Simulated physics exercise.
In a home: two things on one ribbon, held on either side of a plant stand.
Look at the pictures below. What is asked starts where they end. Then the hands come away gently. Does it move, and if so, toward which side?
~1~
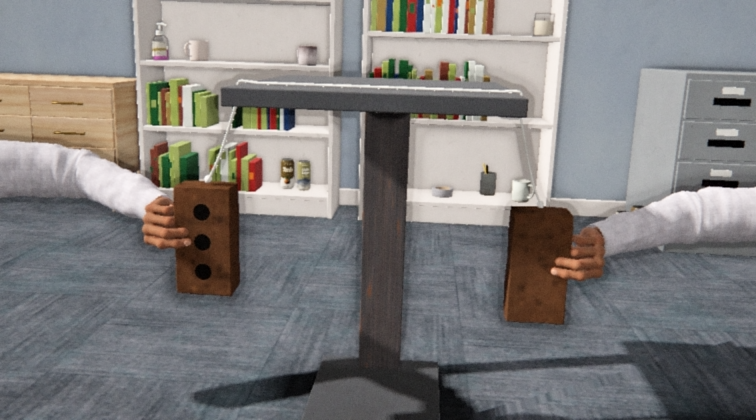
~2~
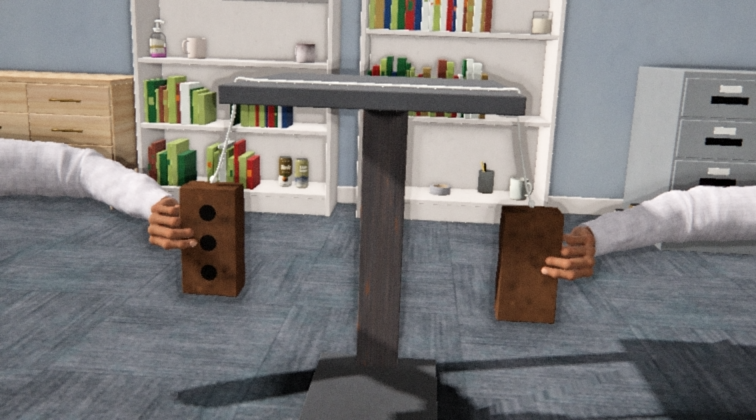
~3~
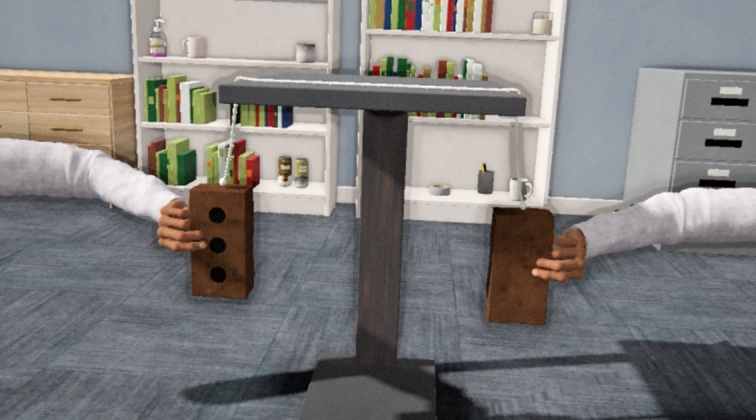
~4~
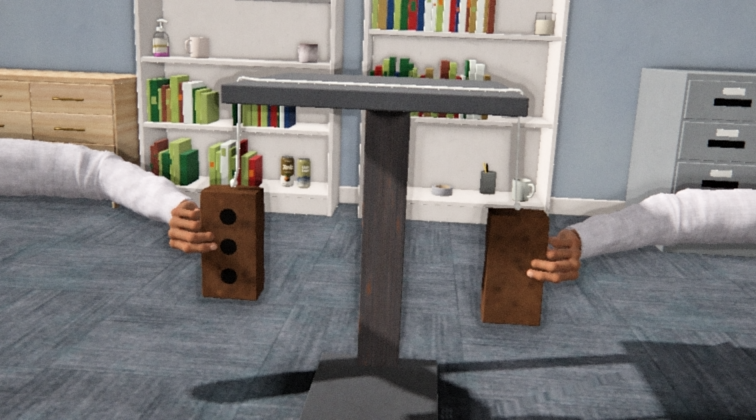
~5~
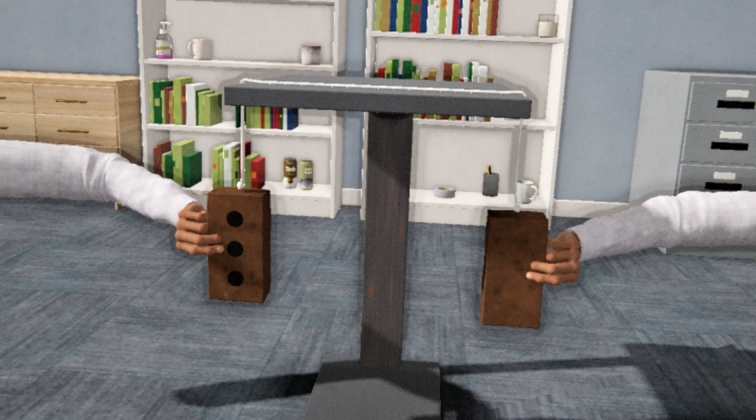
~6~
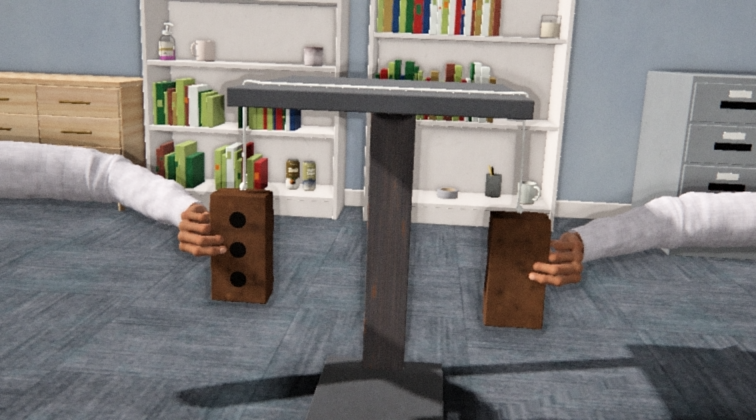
No, looks like it will remain at rest.
Then, 0.22 s after the last picture, left brick hanging as before near (245, 246); right brick hanging as before near (514, 271).
Then, 0.86 s after the last picture, left brick hanging as before near (247, 246); right brick hanging as before near (511, 271).
At rest, left brick hanging as before near (248, 246); right brick hanging as before near (509, 270). The ribbon hangs still.
